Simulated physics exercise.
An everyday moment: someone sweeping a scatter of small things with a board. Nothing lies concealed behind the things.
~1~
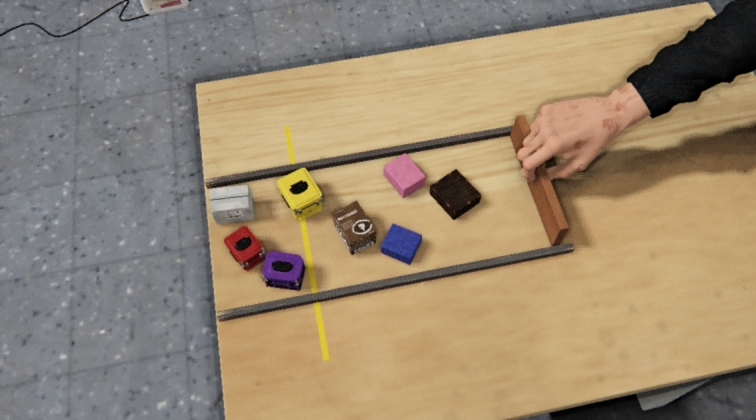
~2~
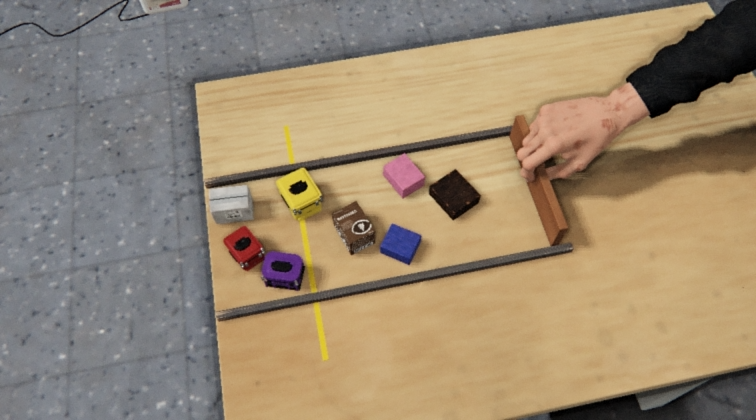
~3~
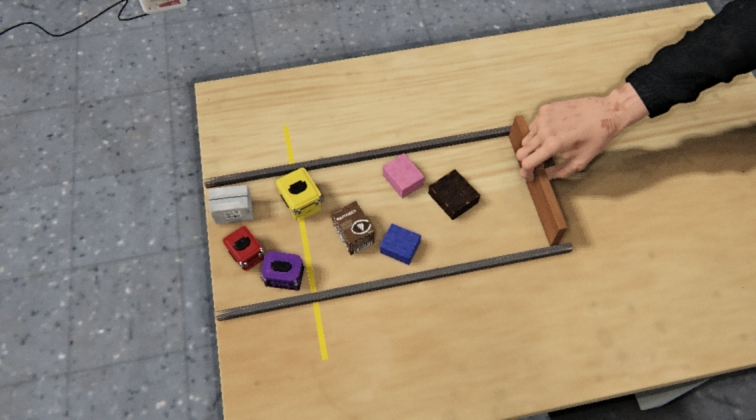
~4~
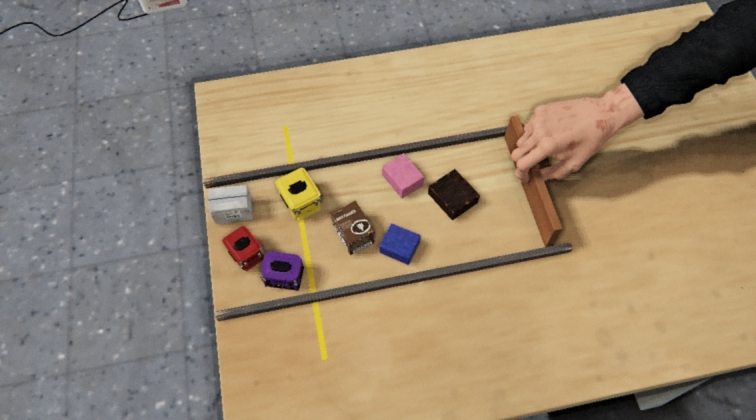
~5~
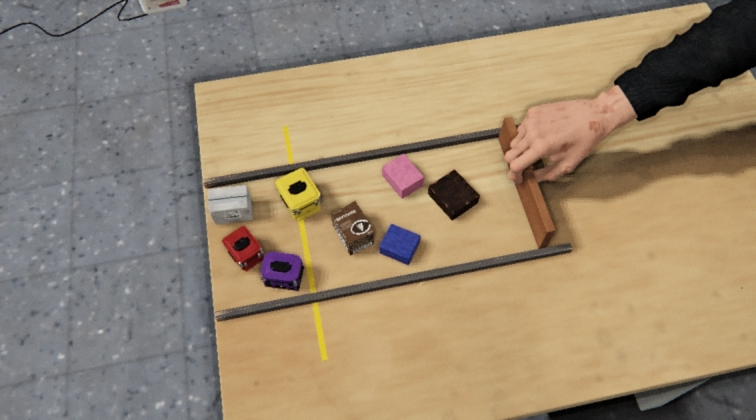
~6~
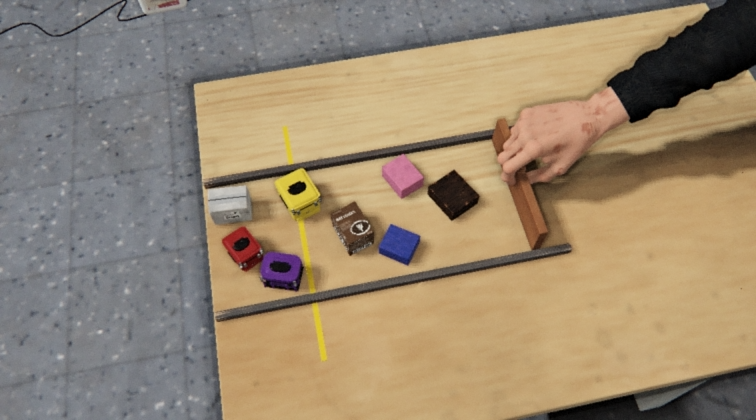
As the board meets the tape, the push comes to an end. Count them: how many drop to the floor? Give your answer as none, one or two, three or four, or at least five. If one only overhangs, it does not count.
The count is none.
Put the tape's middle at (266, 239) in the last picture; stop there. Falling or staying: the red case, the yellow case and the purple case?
In that case the red case slides off, the yellow case hangs on and the purple case hangs on.
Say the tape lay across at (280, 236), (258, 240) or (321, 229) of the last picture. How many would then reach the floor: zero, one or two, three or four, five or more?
So in that order I'd say 1 or 2; 1 or 2; none at all.
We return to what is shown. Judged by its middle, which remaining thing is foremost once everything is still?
Result - foremost is the white box.
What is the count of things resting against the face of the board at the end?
At rest, 3 are in contact.
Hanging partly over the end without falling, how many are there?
Overhanging: 1.
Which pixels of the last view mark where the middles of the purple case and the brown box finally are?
The purple case stops around (257, 281); the brown box around (252, 244).
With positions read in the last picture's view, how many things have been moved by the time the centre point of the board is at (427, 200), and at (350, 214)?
That makes 2 at the first spot and 5 at the second.
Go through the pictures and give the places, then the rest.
White box (232, 205); red case (245, 249); purple case (284, 271); board (537, 179); tape (305, 231), in the first picture.
Red case (245, 249); black block (454, 194), in the second picture.
Purple case (283, 271); yellow case (299, 195), in the third picture.
White box (231, 205); board (531, 180), in the fourth picture.
Red case (244, 249); blue block (400, 244), in the fifth picture.
White box (230, 205); red case (244, 250); purple case (282, 272); board (518, 183); tape (303, 232), in the sixth picture.
Soon after, none off yet; white box at rest near (230, 205); red case at rest near (244, 250); purple case at rest near (282, 272).
At rest, the number that fall off is zero.
